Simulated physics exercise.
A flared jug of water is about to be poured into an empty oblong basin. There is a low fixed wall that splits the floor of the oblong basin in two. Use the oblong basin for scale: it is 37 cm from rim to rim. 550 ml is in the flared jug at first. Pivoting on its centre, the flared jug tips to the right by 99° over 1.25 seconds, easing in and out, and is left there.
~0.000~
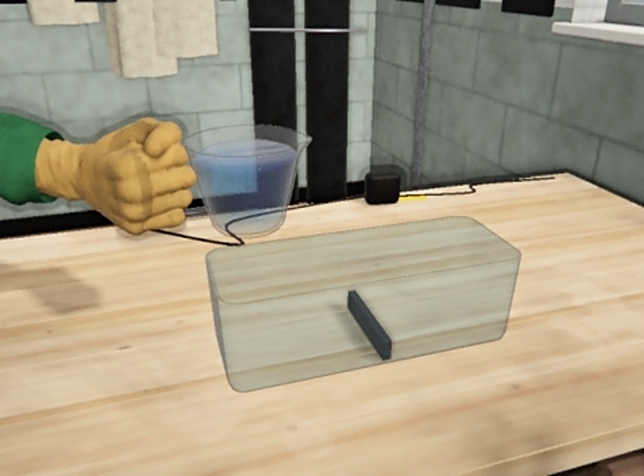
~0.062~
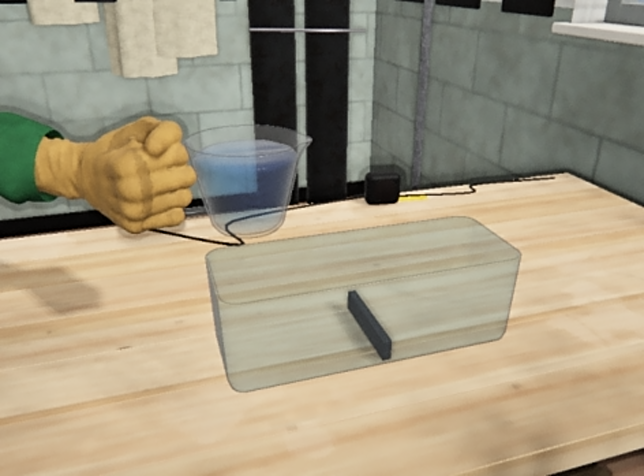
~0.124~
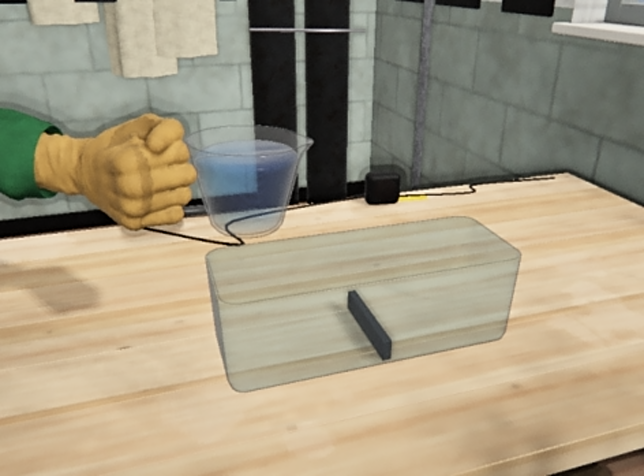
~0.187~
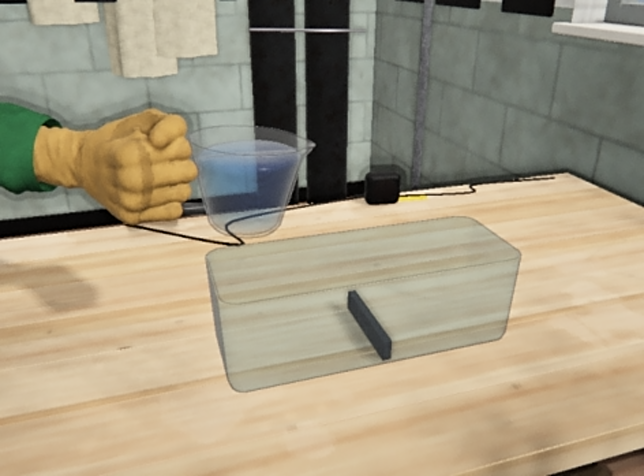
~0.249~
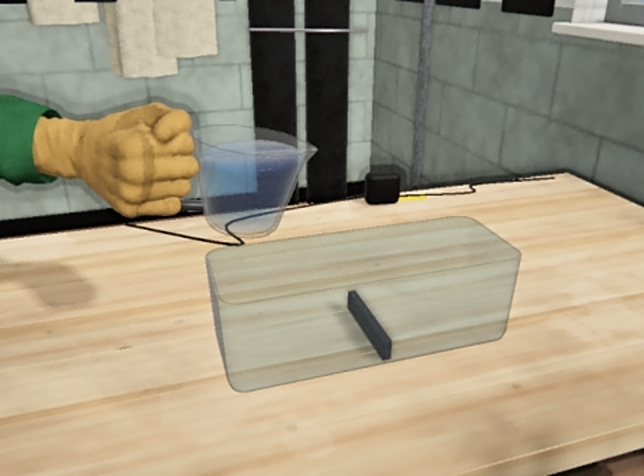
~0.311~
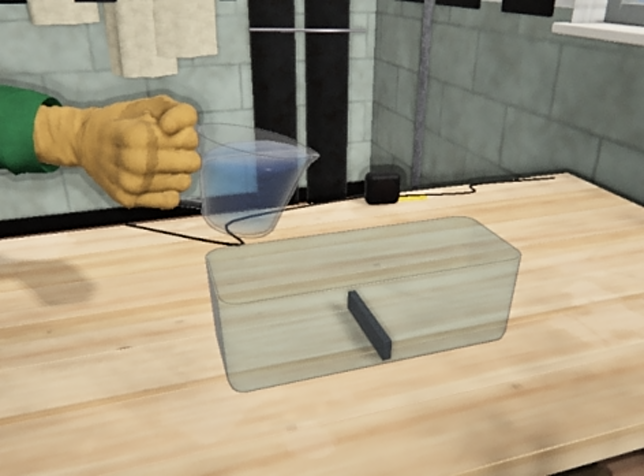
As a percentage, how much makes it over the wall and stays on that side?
Some 32 per cent makes it over and stays.
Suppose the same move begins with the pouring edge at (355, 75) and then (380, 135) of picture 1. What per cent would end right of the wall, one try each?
Respectively 85 and 95 %.
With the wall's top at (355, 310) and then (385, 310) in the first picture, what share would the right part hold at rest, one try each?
60 then 5 %.
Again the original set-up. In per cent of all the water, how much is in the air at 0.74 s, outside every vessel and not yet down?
Around 20 percent.
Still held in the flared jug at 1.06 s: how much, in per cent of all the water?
Close to 10 percent of the whole amount.
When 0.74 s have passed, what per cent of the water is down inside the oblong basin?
Some 18 per cent.
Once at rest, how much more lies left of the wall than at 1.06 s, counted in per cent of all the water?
That is roughly 14 in a hundred of the whole.
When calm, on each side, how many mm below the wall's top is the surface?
On the left it's about 12 mm; on the right, about 20 mm.
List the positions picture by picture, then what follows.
It leans 0°; its right rim is at (310, 136); the water meets the walls at (191, 157) and (295, 148); the oblong basin's rim runs from (212, 278) to (495, 236); the wall's top is at (368, 315), in the first picture.
It leans 1°; its right rim is at (311, 137); the water meets the walls at (191, 157) and (295, 148), in the second picture.
It leans 2°; its right rim is at (312, 139); the water meets the walls at (193, 156) and (296, 148), in the third picture.
It leans 5°; its right rim is at (314, 142); the water meets the walls at (194, 157) and (299, 149), in the fourth picture.
It leans 9°; its right rim is at (316, 147); the water meets the walls at (198, 157) and (303, 149), in the fifth picture.
It leans 14°; its right rim is at (318, 153); the water meets the walls at (200, 159) and (308, 151), in the sixth picture.
By 0.74 s the tilt is 64° and 61 per cent is still to pour, 10 is left of the wall and 9 right of it.
By 1.06 s the tilt is 93° and 10 per cent is still to pour, 53 is left of the wall and 29 right of it.
By 1.39 s the tilt is 99° and 0 per cent is still to pour, 67 is left of the wall and 31 right of it.
By 1.75 s the tilt is 99° and 0 per cent is still to pour, 67 is left of the wall and 32 right of it.
At rest 67 per cent lies left of the wall, 32 right of it and 1 outside.
